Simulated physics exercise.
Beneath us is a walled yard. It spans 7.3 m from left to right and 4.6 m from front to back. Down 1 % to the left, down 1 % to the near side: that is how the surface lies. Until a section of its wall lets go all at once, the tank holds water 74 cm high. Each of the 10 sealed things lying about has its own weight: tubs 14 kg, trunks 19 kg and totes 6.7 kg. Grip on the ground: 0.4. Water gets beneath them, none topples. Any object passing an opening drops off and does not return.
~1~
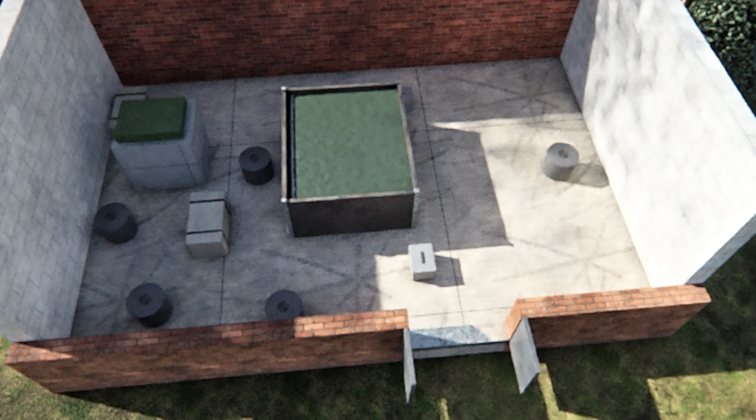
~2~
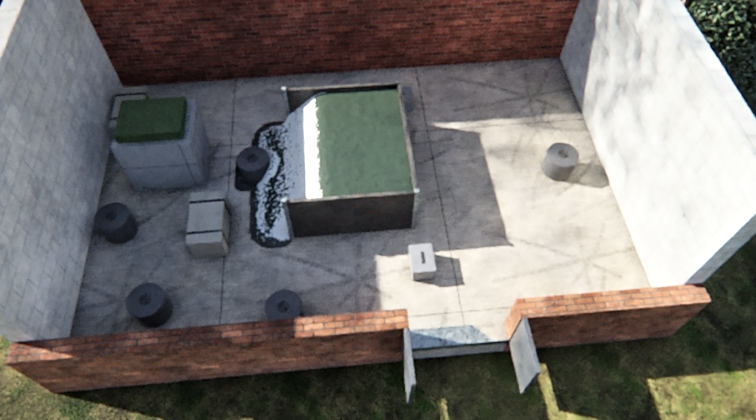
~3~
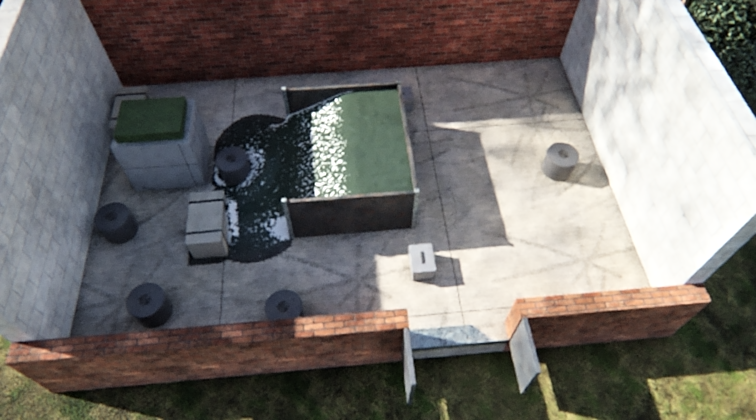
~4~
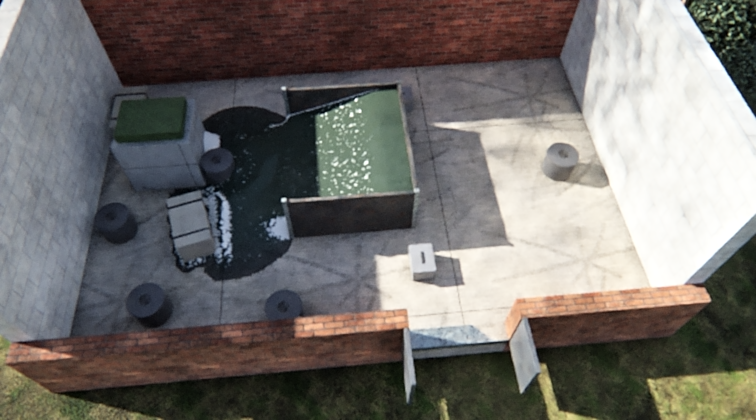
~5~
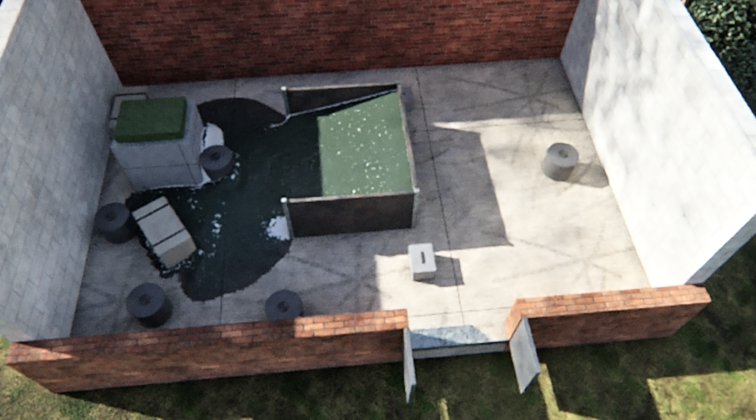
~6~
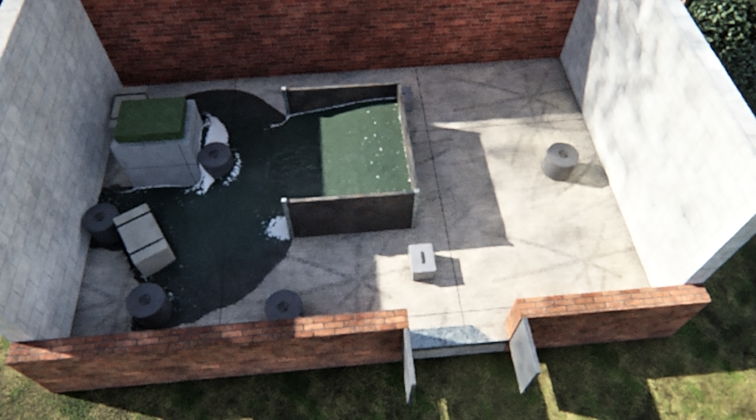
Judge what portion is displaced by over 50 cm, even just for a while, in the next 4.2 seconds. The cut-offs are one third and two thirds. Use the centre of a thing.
My bet is the share reaches two thirds or more.
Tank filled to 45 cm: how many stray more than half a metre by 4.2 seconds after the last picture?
You'd get 6 in that case.
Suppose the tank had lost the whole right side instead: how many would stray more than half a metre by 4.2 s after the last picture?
In that case the number is 5.
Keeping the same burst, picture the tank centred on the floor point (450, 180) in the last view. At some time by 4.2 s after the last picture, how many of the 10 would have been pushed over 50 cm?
In that case 6 of them.
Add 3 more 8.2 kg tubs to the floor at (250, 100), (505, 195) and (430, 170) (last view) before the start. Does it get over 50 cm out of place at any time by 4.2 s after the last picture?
In order: Beyond it, within it, within it.
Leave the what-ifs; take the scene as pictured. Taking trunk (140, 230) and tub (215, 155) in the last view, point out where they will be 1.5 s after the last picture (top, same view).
(67, 301) and (125, 266), roughly.
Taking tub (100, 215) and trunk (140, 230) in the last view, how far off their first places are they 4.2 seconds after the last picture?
In that order: 30 cm, 120 cm.
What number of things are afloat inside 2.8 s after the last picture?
Count at that moment: 5.
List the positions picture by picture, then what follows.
The first picture shows a trunk at (206, 216), on the bottom; a tub at (255, 158), on the bottom; 3.1 m2 under water; 0 of 10 have shifted.
The second picture shows a trunk at (206, 216) rests on the ground; a tub at (253, 158), on the bottom; 4.1 m2 under water; 0 of 10 have shifted.
The third picture shows a trunk at (205, 216) rests on the ground; a tub at (232, 159) rests on the ground, 32 cm from its start; water covers 5.3 m2; 1 of 10 have shifted.
The fourth picture shows a trunk at (188, 218) rests on the ground, 22 cm from its start; a tub at (217, 160) rests on the ground, 53 cm from its start; water covers 6.7 m2; 2 of 10 have shifted.
The fifth picture shows a trunk at (161, 225), on the bottom, 57 cm from its start; a tub at (216, 157) floats, 53 cm from its start; water covers 8.2 m2; 2 of 10 have shifted.
The sixth picture shows a trunk at (140, 232) rests on the ground, 83 cm from its start; a tub at (214, 154), afloat, 52 cm from its start; 9.7 m2 under water; 3 of 10 have shifted.
Then, 0.4 s after the last picture 2 of 10 are over 50 cm from their spots; 2 afloat.
Then, 1.5 s after the last picture 3 of 10 are over 50 cm from their spots; 5 afloat.
Then, 2.8 s after the last picture 5 of 10 are over 50 cm from their spots; 5 afloat.
Then, 4.2 s after the last picture 7 of 10 are over 50 cm from their spots, and 8 have been at some point; 5 afloat.
